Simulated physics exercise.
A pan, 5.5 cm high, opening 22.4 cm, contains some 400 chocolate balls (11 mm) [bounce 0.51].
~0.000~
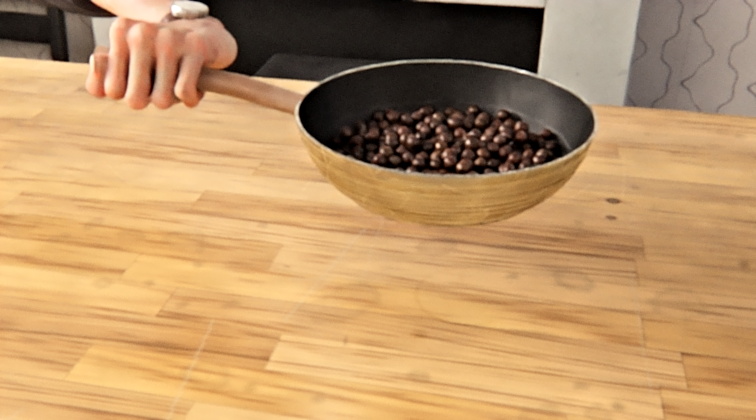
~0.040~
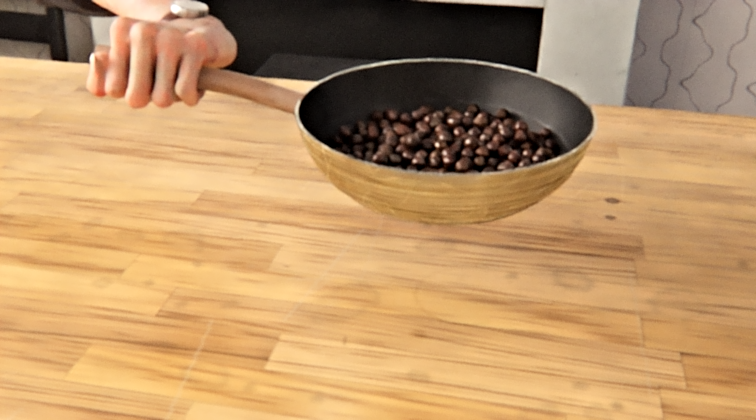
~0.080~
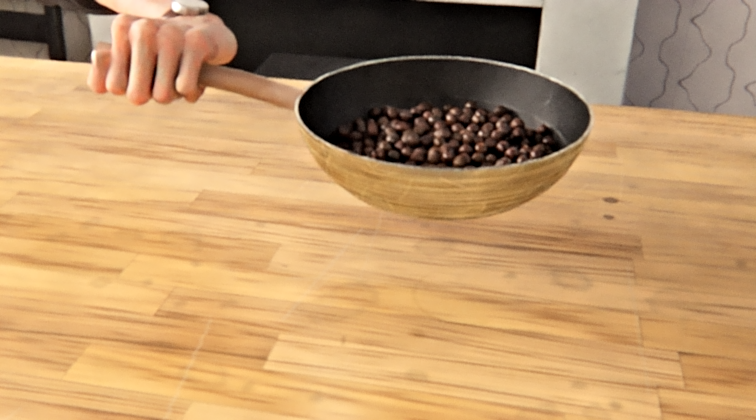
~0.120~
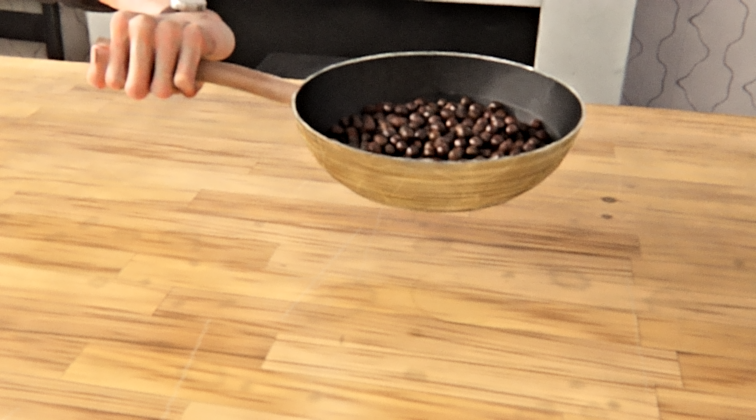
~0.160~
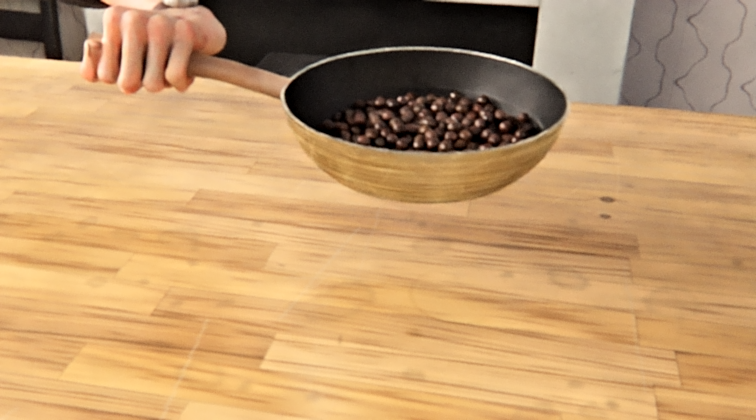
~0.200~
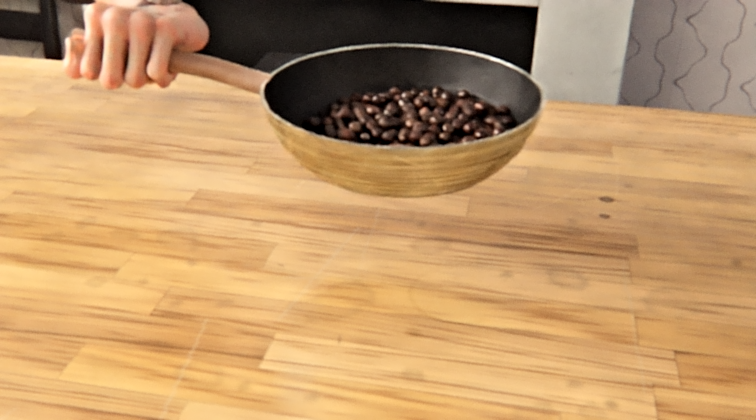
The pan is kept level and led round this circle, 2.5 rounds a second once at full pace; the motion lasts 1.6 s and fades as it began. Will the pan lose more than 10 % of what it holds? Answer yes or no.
Share that leaves it, set against 10 %: No.
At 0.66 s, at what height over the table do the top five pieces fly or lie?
Roughly 15 cm.
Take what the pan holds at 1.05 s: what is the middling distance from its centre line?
Roughly 6.0 cm.
After 0.66 s, pan 100 %; middle of the pieces not yet landed near (416, 135).
Then, at 1.05 s, pan 100 %; middle of the pieces not yet landed near (404, 141).
After 1.41 s, pan 100 %; middle of the pieces not yet landed near (419, 144).
Then, at 1.75 s, pan 100 %; middle of the pieces not yet landed near (366, 143).
By 2.0 s all is still; pan 100 %.
